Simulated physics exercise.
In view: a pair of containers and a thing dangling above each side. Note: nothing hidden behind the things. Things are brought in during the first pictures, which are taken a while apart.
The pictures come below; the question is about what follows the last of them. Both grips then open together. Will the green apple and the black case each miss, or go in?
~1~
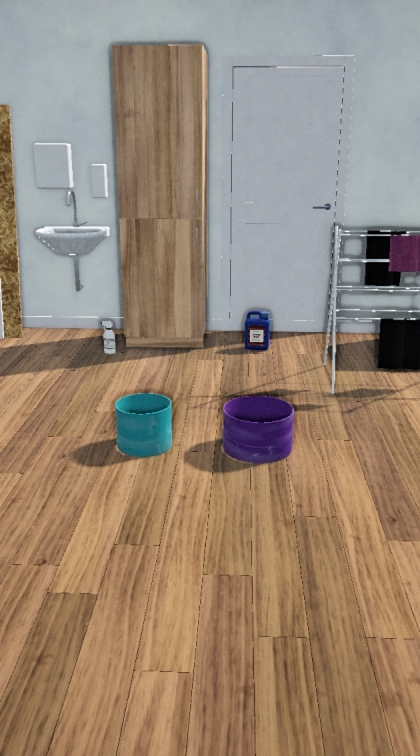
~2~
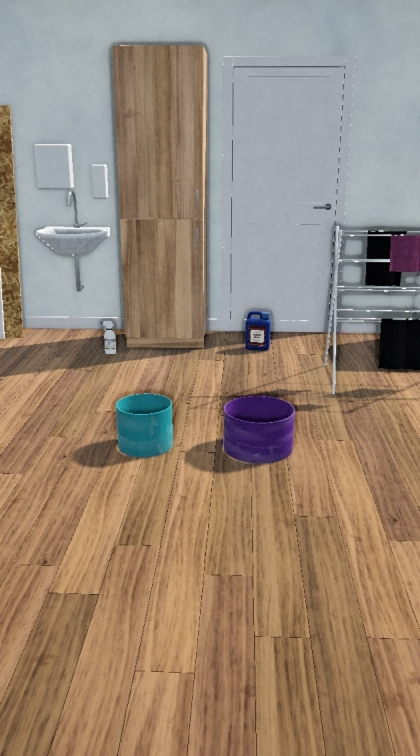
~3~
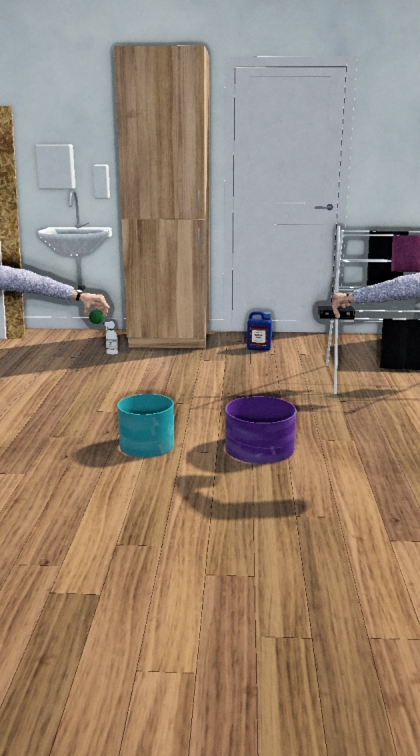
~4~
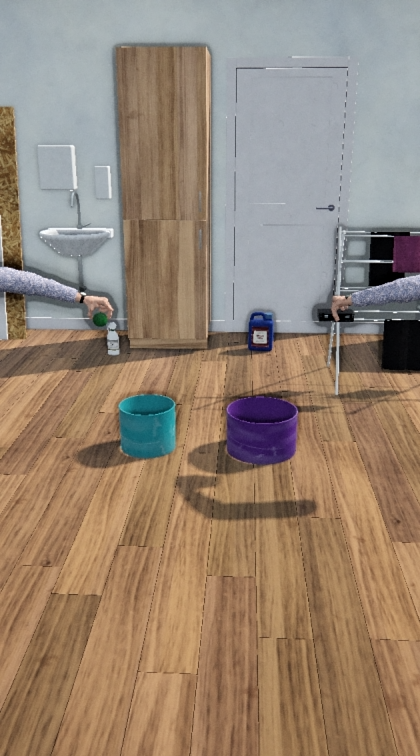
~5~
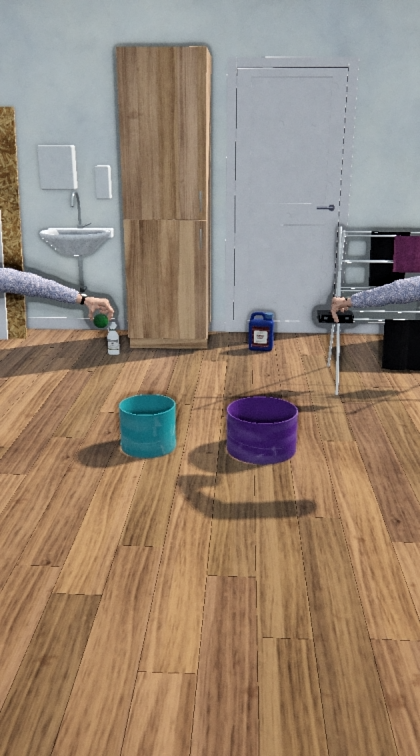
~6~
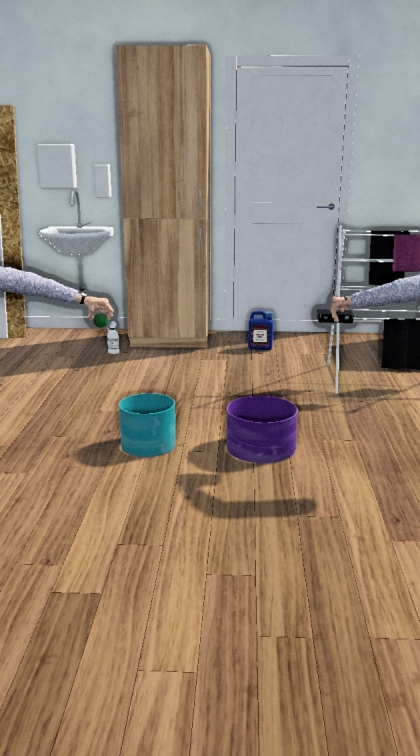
In the end the green apple misses, the black case misses.
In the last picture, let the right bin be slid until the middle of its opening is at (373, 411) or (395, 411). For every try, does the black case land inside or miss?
Tries in order: A miss; a miss.
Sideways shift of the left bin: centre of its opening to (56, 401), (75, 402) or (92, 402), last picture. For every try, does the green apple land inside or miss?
Falls outside, falls outside, lands in it.
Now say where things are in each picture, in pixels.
In the first frame, left bin (144, 424).
In the second frame, right bin (259, 429).
In the third frame, still on the way; green apple (96, 317); left bin (146, 425).
In the fourth frame, still on the way; black case (335, 315); right bin (262, 429).
In the fifth frame, still on the way; green apple (101, 321); left bin (148, 425).
In the sixth frame, in place, still held; green apple (101, 320); black case (335, 316); right bin (261, 428).
Then, 0.18 s past the last view, green apple travelled about its own width near (102, 339); black case travelled a little near (334, 335).
Then, 0.30 s past the last view, green apple in the air near (104, 383); black case in the air near (331, 381).
Then, 0.40 s past the last view, green apple in the air near (107, 437); black case in the air near (327, 436).
Finally, the green apple falls beside it, near (107, 438); the black case falls beside it, near (326, 445).
